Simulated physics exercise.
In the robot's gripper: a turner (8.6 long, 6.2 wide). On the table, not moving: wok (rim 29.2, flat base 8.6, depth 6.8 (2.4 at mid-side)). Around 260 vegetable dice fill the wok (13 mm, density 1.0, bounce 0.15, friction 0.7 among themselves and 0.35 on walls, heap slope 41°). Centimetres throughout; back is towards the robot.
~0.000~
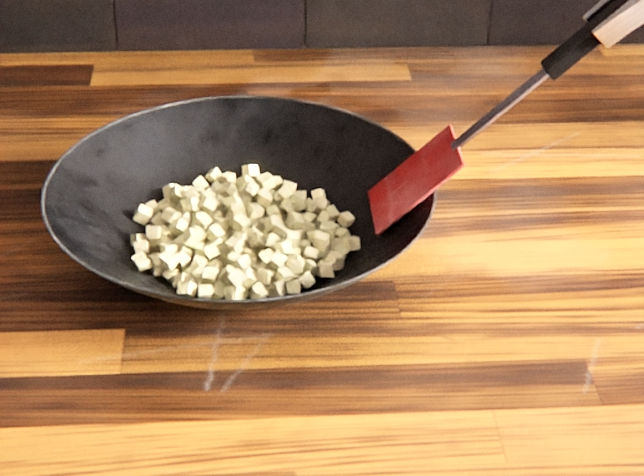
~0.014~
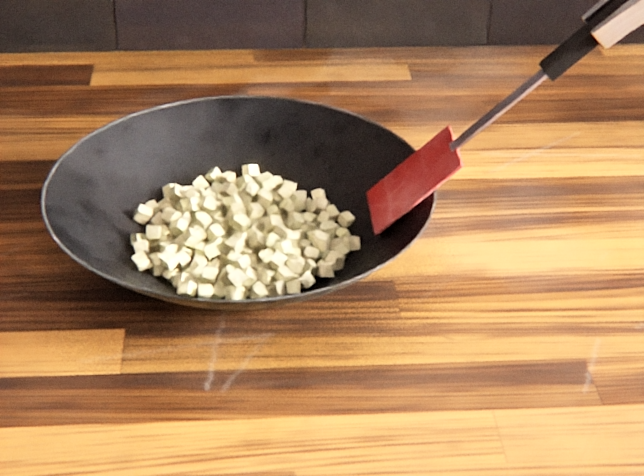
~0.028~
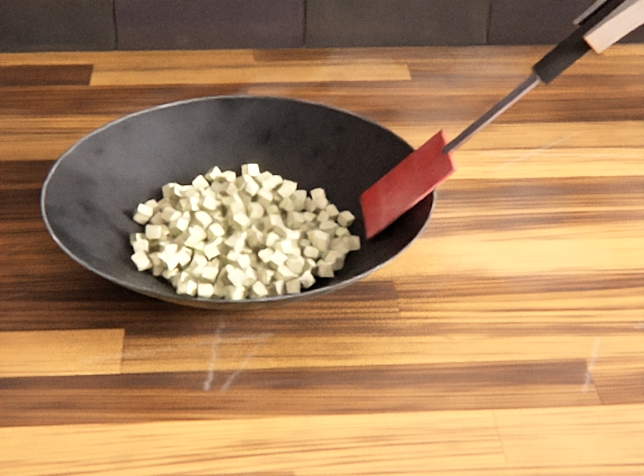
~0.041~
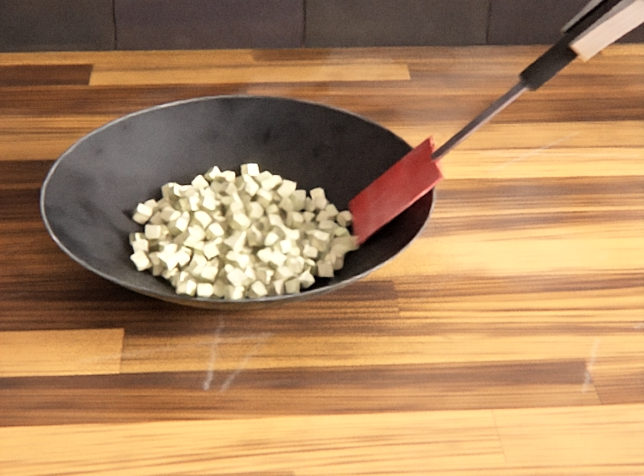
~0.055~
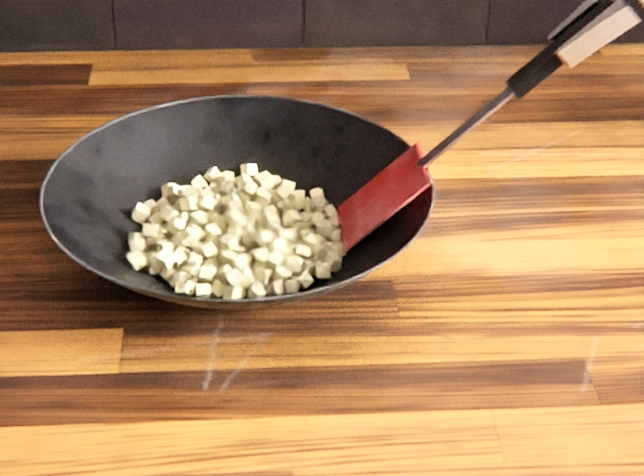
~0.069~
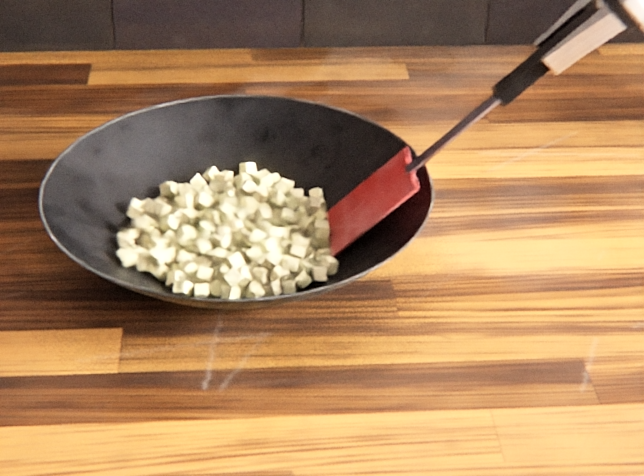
A red turner held by a robot gripper moves down and left inside a dark wok on a striped wooden counter, meeting a heap of pale vegetable dice and pushing it slightly left while the wok stays nearly still.
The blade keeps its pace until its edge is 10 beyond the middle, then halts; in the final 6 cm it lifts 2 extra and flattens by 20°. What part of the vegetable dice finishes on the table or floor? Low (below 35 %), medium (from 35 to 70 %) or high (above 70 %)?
A low share, below 35 %, ends on the table or floor.
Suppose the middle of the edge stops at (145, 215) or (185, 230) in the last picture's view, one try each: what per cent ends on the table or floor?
Some 15 and 0 per cent.
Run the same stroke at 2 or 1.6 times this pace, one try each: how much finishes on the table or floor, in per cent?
Some 45 and 45 per cent.
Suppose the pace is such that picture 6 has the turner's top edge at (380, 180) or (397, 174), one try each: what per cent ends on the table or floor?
Some 50 and 40 per cent.
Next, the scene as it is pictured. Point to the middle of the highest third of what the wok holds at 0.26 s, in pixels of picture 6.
At about (95, 196).
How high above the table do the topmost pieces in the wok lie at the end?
About 7.0 cm.
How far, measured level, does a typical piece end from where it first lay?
Roughly 6 cm.
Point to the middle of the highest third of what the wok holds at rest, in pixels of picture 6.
At about (125, 209).
After 0.17 s, sloping 44°, highest piece 7 above the table; 257 in the wok.
After 0.26 s, sloping 39°, highest piece 9 above the table; 250 in the wok, 7 on the blade or in flight.
After 0.51 s, sloping 24°, highest piece 8 above the table; 187 in the wok, 65 on the table or floor, 5 on the blade or in flight.
After 1.56 s, sloping 24°, highest piece 8 above the table; 187 in the wok, 70 on the table or floor.
At rest, 187 in the wok, 70 on the table or floor. That is 27 % on the table or floor.
